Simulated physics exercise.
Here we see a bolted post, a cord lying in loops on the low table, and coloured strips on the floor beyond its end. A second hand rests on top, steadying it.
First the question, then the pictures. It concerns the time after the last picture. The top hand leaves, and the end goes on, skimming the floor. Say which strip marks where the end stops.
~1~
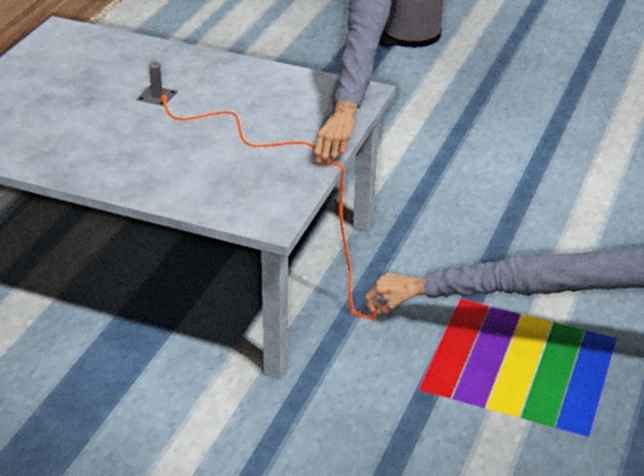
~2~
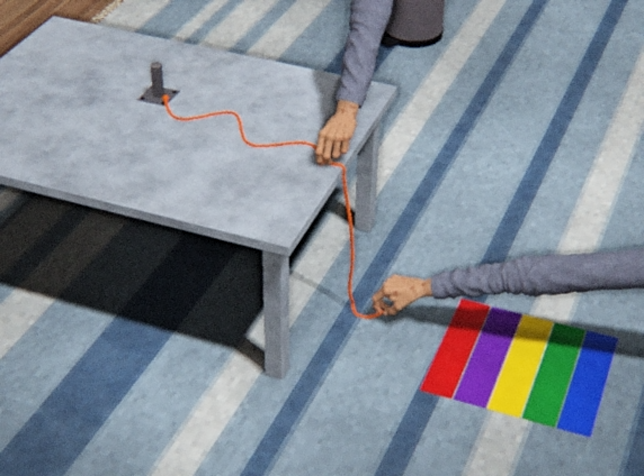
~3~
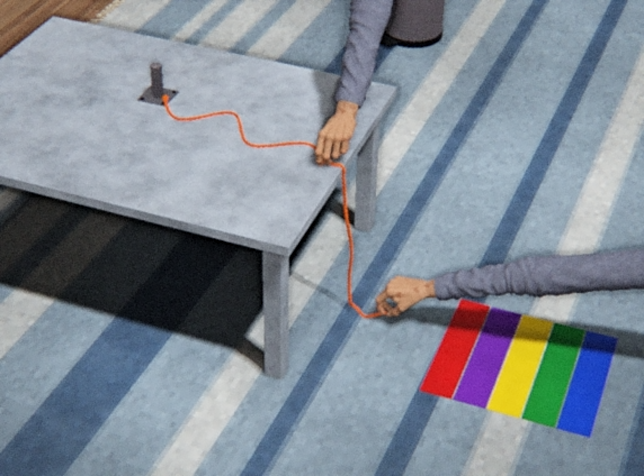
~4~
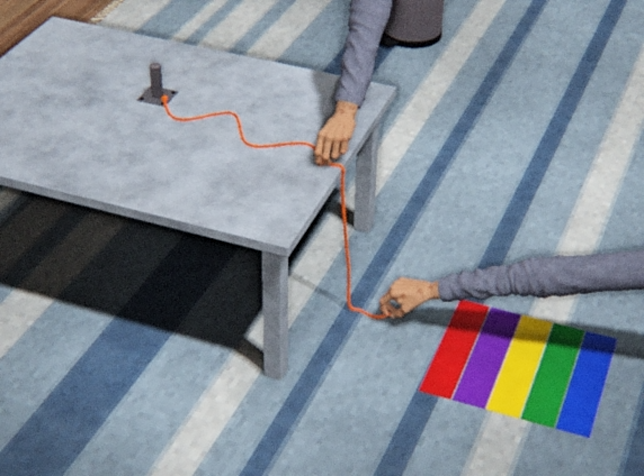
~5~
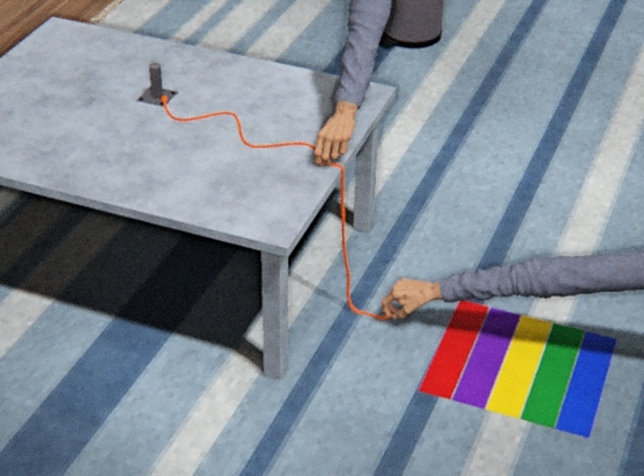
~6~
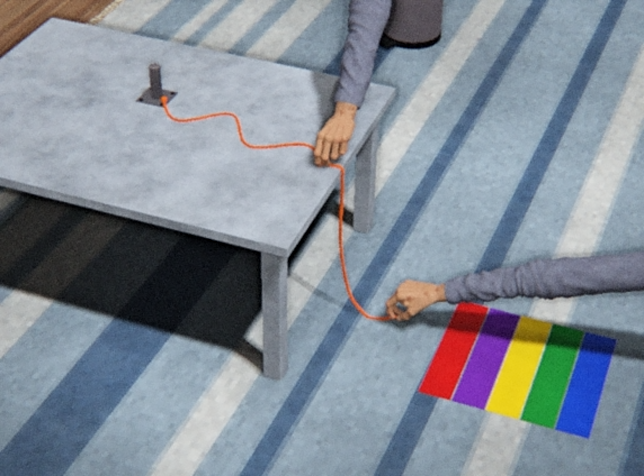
The green strip marks it.
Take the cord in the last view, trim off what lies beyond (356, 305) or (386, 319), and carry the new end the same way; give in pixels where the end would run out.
Pixel positions, in order: (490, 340), (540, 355).
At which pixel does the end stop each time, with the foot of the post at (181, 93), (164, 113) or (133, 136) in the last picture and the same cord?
Try by try, around (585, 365), (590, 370) and (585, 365).
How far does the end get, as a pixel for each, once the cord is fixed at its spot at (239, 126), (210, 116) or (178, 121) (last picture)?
It ends up near (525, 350) the first time, (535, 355) the second and (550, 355) the third.
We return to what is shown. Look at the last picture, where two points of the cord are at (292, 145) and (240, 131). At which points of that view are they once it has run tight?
End points: Roughly (343, 156); roughly (278, 135).
Soon after, end near (495, 343); over purple.
After that, end near (539, 354); over yellow.
At the stop, end near (564, 361); over green. It gets as far as the green strip.
